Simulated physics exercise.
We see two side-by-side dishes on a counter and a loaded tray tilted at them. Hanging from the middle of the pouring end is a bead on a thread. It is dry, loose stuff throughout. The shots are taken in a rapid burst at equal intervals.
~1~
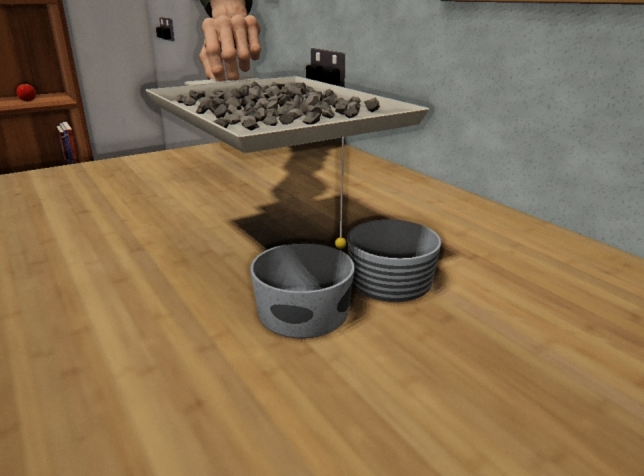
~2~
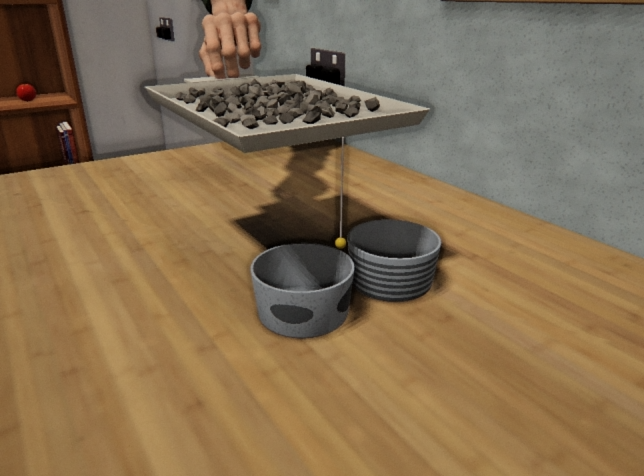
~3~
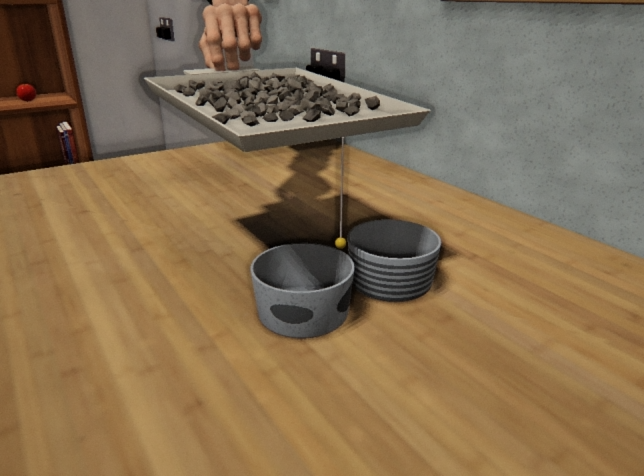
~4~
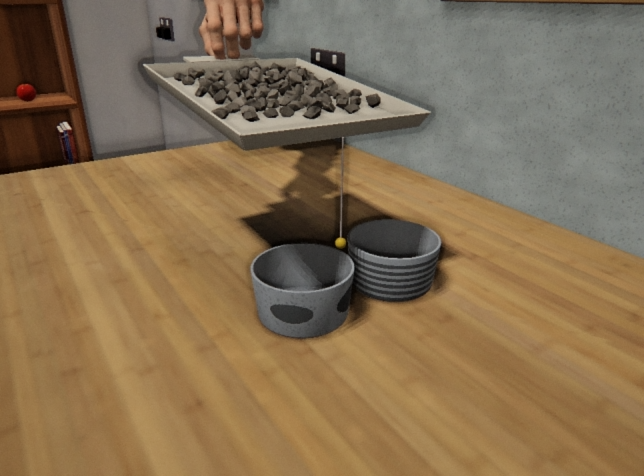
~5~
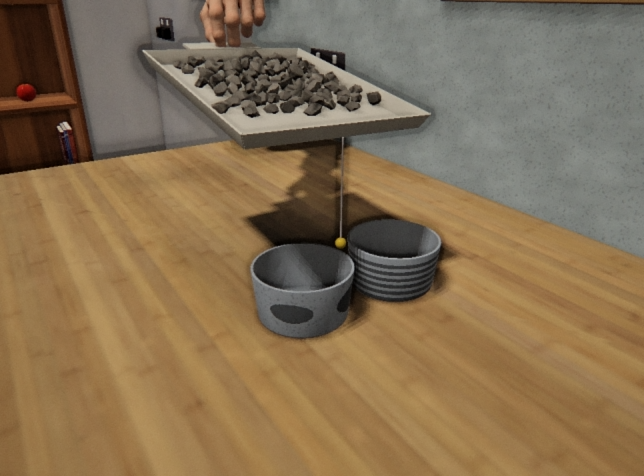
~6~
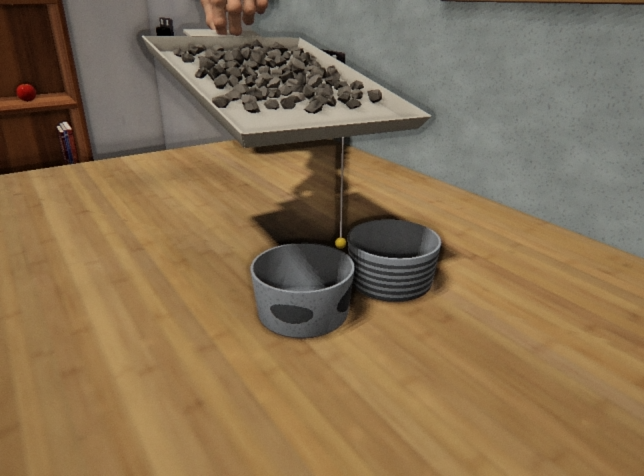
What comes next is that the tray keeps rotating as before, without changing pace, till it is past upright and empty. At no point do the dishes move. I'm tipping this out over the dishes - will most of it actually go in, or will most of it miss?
Basically it's a mostly lost load, that one.
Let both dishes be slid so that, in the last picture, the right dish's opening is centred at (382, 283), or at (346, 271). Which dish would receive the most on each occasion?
Well, first the dish at right, then the dish at right.
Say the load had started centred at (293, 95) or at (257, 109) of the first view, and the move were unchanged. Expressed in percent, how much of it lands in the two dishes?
Close to 30 and close to 20 per cent.
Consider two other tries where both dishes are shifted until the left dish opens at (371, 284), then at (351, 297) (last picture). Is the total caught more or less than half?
Try 1: The greater share; try 2: The greater share.
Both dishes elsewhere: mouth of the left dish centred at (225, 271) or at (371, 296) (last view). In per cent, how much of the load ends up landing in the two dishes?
About 0 and 60 per cent respectively.
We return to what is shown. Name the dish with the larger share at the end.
That would be the rightward one.
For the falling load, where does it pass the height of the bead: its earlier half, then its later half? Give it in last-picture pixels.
First half (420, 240); second half (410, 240).
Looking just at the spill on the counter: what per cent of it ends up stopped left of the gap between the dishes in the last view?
10 per cent, about.
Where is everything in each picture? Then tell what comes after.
Corners of the pouring end at (243, 134) and (420, 108), level; middle of the load at (273, 102), bits of gravel; left dish at (331, 308); right dish at (424, 275); bead on its thread at (341, 243), in the first frame.
Corners of the pouring end at (244, 133) and (420, 108), level; middle of the load at (273, 101), in the second frame.
Corners of the pouring end at (244, 132) and (421, 109), tipped barely, lowest at the right corner; middle of the load at (273, 96), in the third frame.
Corners of the pouring end at (245, 131) and (421, 110), tipped a little, lowest at the right corner; middle of the load at (274, 89), in the fourth frame.
Corners of the pouring end at (245, 130) and (422, 112), tipped a little, lowest at the right corner; middle of the load at (275, 83), in the fifth frame.
Corners of the pouring end at (246, 129) and (422, 113), tipped a little, lowest at the right corner; middle of the load at (276, 75); left dish at (331, 308); right dish at (424, 275), in the sixth frame.
Soon, tray tipped steeply; most on the tray; a small part in the air.
A while on, tray tipped right over; a small part on the tray; a stray few in the left dish; a small part in the right dish; about half outside both; about a quarter in the air.
Towards the end, tray tipped past a quarter turn; a stray few in the left dish; about a quarter in the right dish; most outside both.
Finally, tray tipped past a quarter turn; a stray few in the left dish; about a quarter in the right dish; most outside both.
